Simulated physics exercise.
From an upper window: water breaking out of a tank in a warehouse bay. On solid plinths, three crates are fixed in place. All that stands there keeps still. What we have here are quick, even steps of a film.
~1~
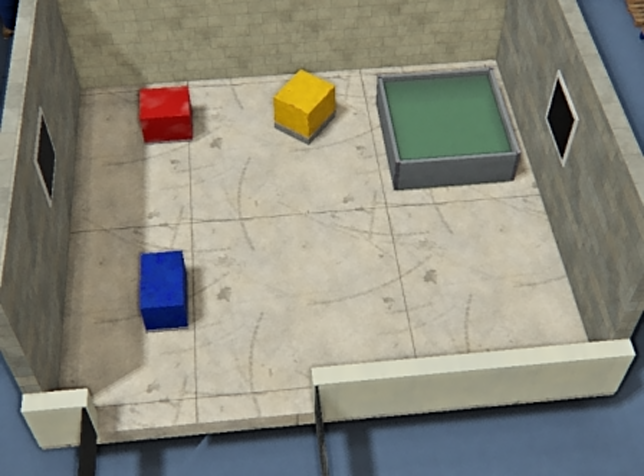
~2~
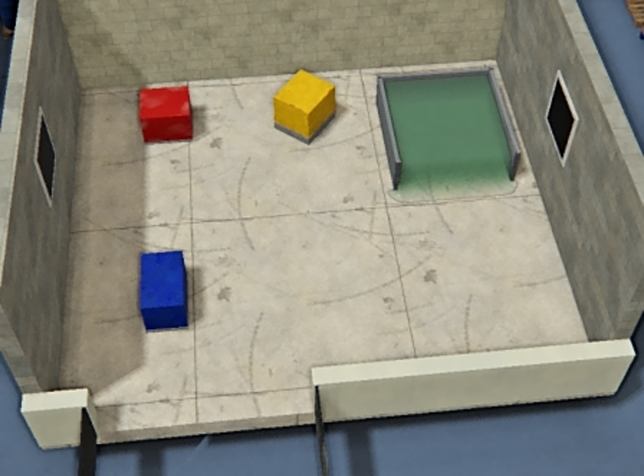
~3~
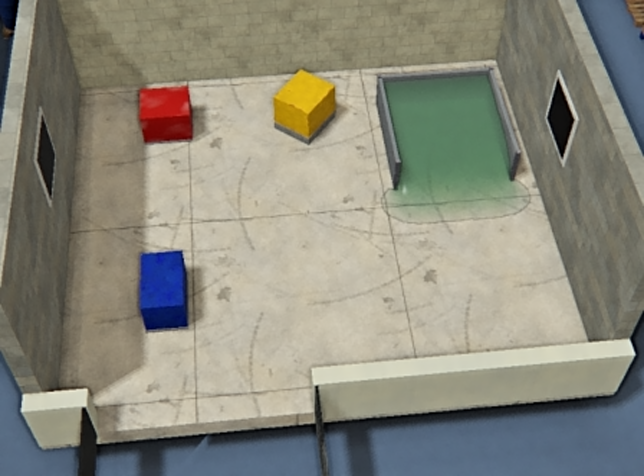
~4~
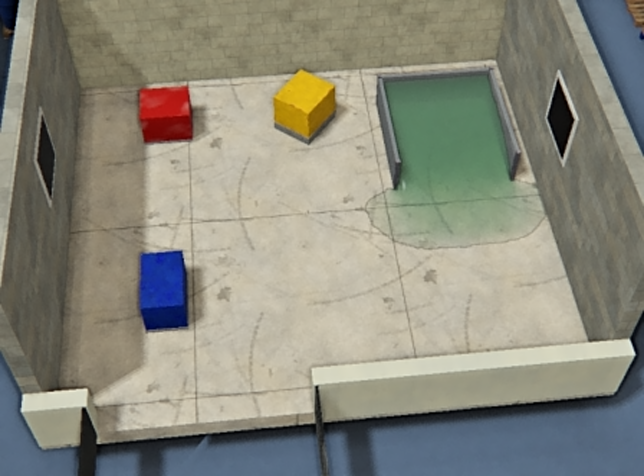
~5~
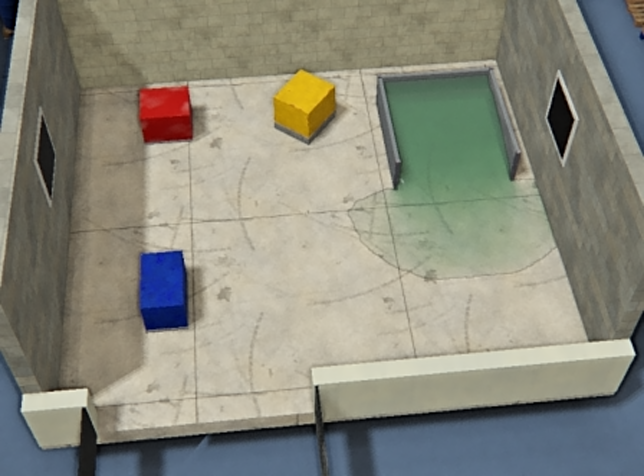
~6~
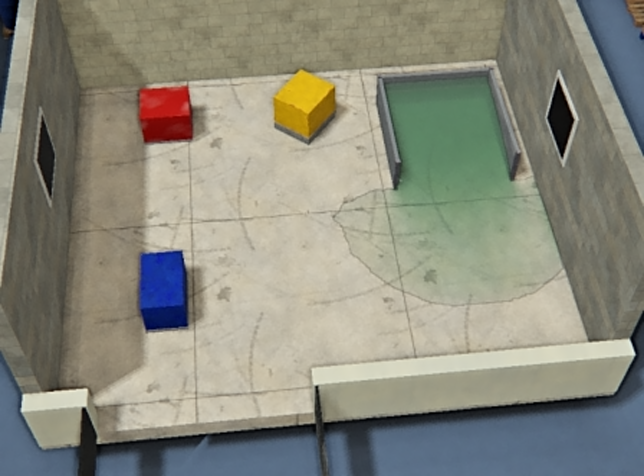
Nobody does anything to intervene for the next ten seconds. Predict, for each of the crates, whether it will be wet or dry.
In the end the yellow crate will not even get damp; the blue crate will be wet; the red crate will be wet.
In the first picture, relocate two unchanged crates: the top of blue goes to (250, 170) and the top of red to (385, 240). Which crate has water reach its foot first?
I'd say it is the red crate.
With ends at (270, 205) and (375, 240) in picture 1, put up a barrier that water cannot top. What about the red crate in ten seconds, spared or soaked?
Well, the red one gets flooded in the end.
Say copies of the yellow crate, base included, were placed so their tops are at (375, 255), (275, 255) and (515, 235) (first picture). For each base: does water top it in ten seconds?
Crate one is touched by the flood; crate two avoids the flood; crate three is touched by the flood.
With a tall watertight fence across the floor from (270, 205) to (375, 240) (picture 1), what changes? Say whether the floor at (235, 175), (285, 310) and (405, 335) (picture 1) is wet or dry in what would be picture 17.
The first point comes out unwetted, the next unwetted, the last inundated.
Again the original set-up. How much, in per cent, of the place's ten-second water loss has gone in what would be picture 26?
My reading is near 10 per cent.
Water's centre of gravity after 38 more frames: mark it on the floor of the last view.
Close to pixel (358, 276).
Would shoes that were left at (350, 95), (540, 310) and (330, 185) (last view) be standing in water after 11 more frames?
Status per point, in sequence: Unwetted, then waterlogged, then unwetted.
A moment on, water covers 30 % of the floor; the yellow crate not reached, the blue crate not reached, the red crate not reached.
Next, water covers 35 % of the floor; the yellow crate not reached, the blue crate not reached, the red crate not reached.
Then, water covers 40 % of the floor; the yellow crate not reached, the blue crate not reached, the red crate not reached.
Later, water covers 65 % of the floor; the yellow crate not reached, the blue crate water round its plinth, the red crate not reached.
In the end, water covers 90 % of the floor; the yellow crate stayed above the water, the blue crate was topped, the red crate was topped.
